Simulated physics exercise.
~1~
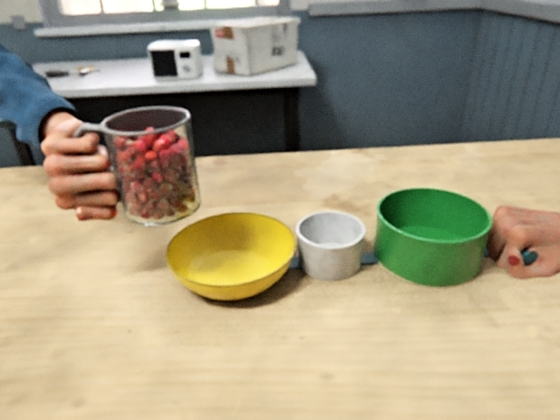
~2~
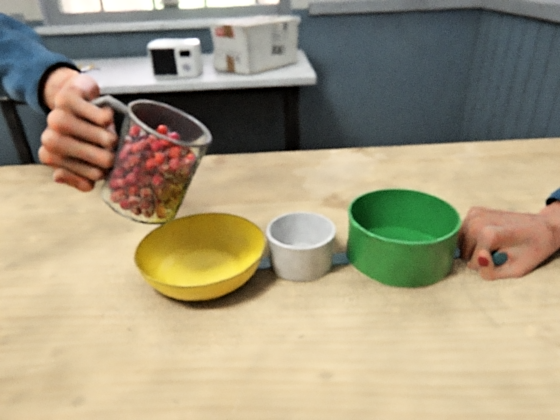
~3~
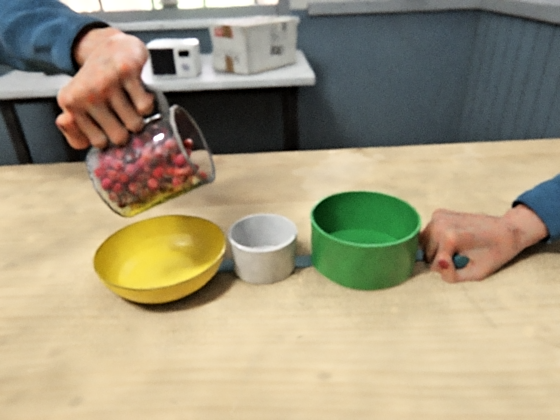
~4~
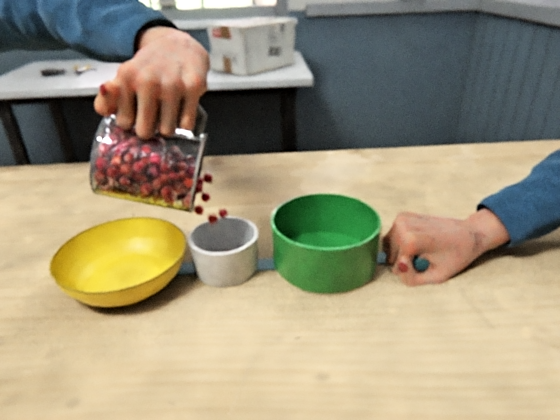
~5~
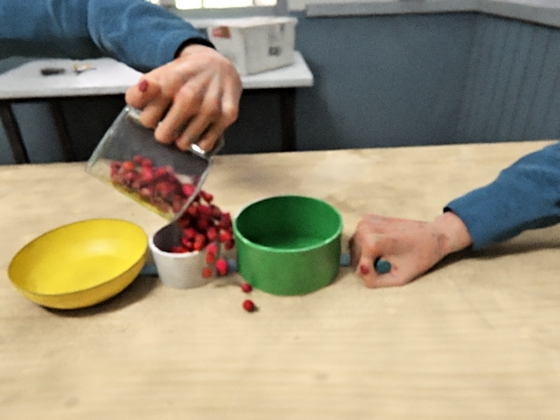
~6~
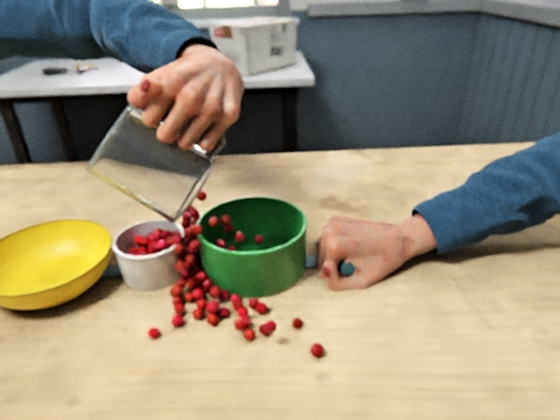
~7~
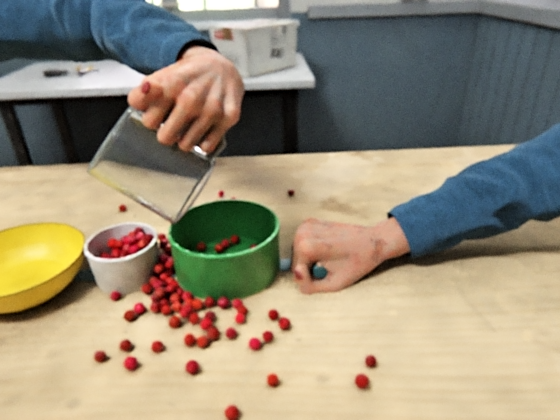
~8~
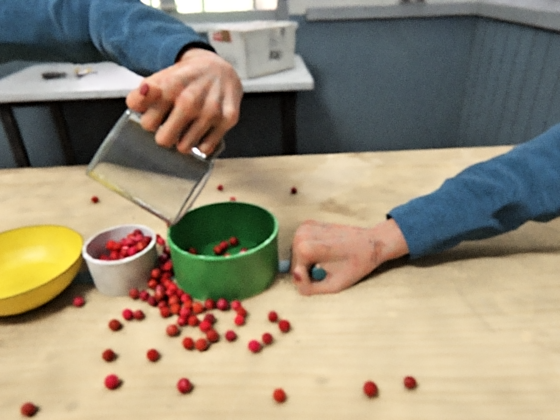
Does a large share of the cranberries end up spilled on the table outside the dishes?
Yes, many of the cranberries lie scattered on the table. Most of the others sit in the white dish, with only a few in the green pot and none in the yellow bowl.
